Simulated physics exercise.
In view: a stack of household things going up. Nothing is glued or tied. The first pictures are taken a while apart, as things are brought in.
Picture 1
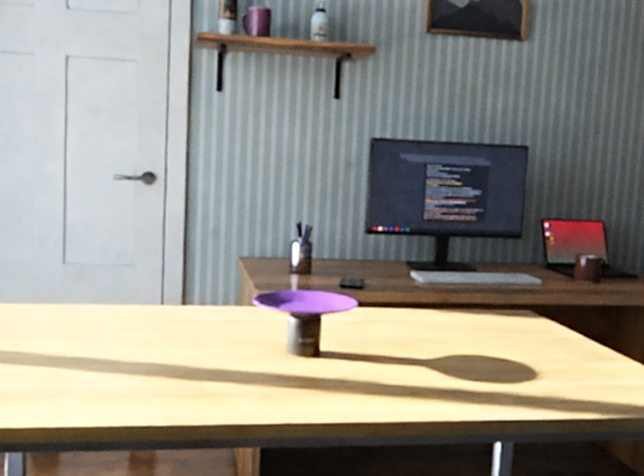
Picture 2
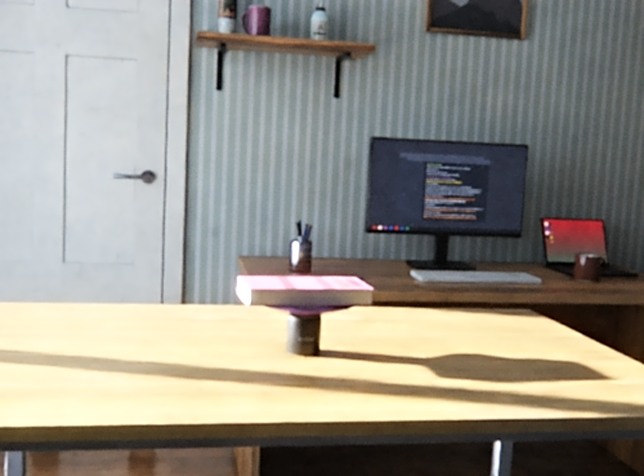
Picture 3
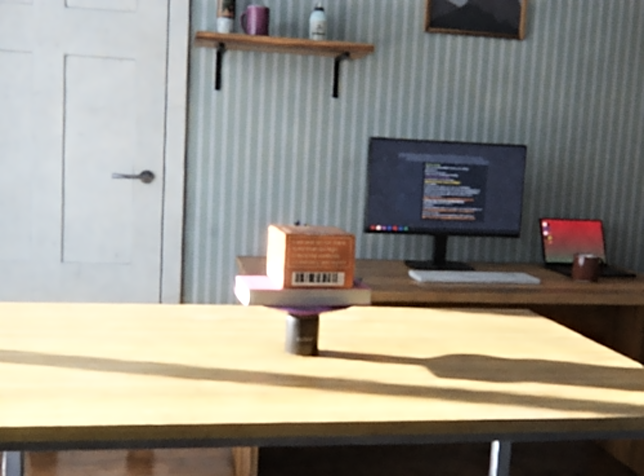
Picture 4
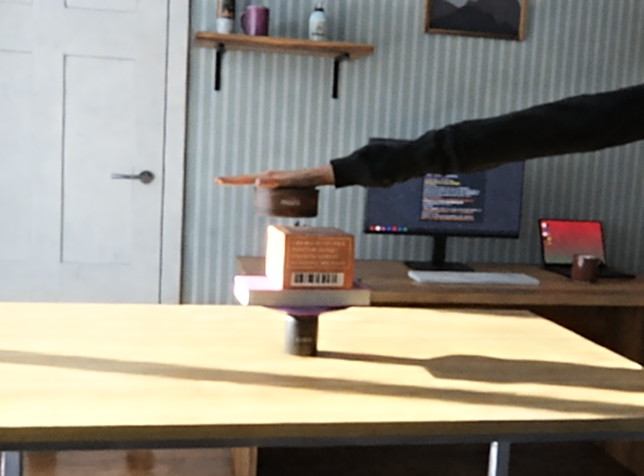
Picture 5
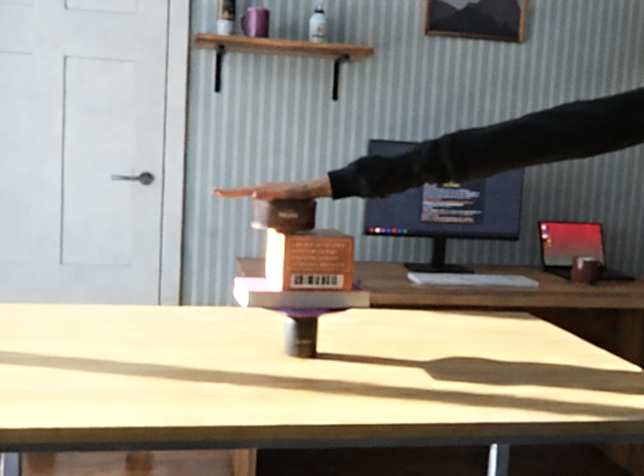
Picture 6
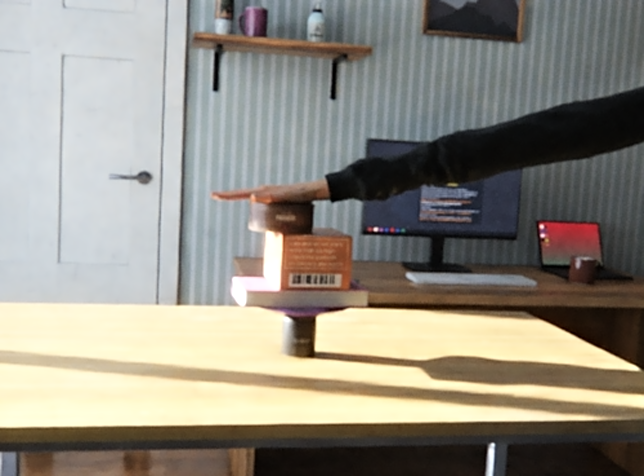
In a room with a desk and monitor, a purple plate on a dark jar gained a book and an orange box, then a hand lowered a brown tub onto the box and kept hold.
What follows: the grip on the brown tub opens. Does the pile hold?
Outcome: The pile holds.
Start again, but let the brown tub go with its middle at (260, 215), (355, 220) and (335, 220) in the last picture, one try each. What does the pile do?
First, it loses its balance; second, it gives way; third, it keeps its balance.
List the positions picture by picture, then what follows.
In the first picture, the last thing is not in view yet.
In the second picture, the last thing is not in view yet; black jar (304, 330).
In the third picture, the last thing is not in view yet; orange box (310, 256).
In the fourth picture, coming down; brown tub (286, 201); black jar (302, 331).
In the fifth picture, coming down; brown tub (284, 213); orange box (309, 258).
In the sixth picture, set down, still held; brown tub (282, 216); black jar (299, 332).
Then, 0.20 s later than the last frame, all is still.
Then, 0.80 s later than the last frame, brown tub resting near (282, 217).
When it is over, all 5 as before. End places, in pixels of the last picture, brown tub near (282, 216). The pile keeps its balance.
